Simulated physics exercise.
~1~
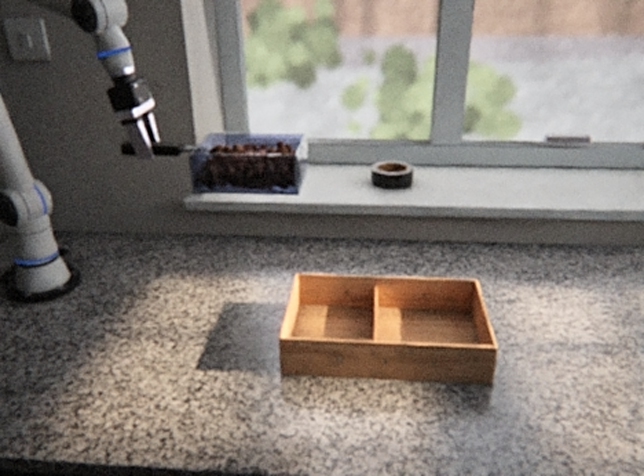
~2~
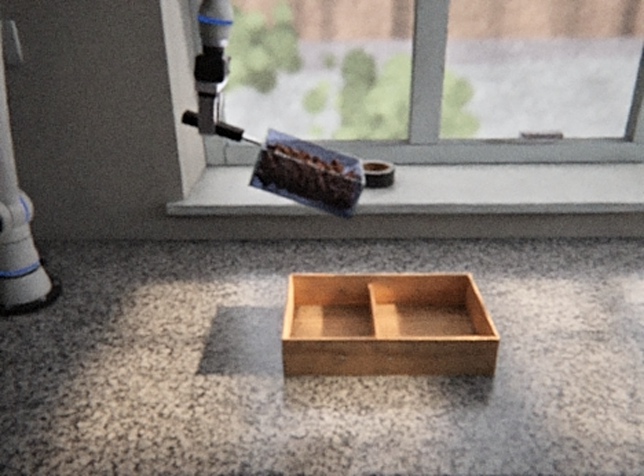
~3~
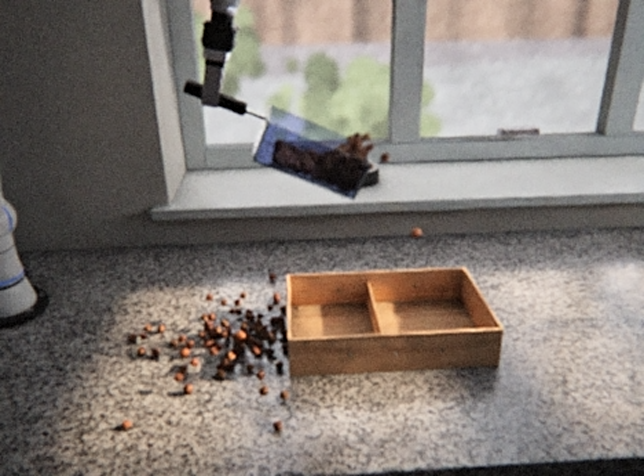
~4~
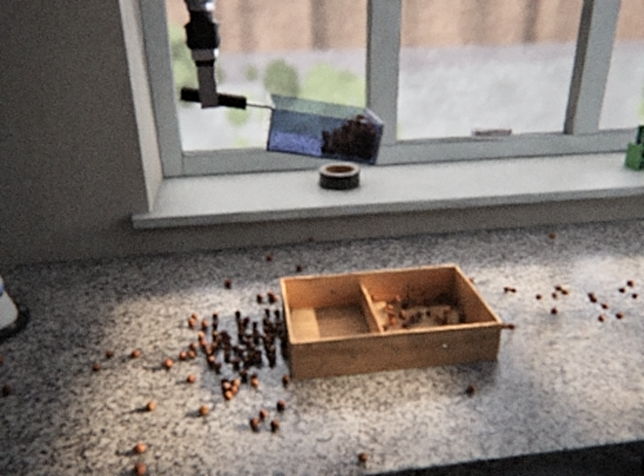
A robot arm carried a clear box of hazelnuts to the right and tipped it above a divided wooden crate, spilling many onto the speckled counter while some landed in the crate's right part, then tilted the box partway back with nuts still inside.
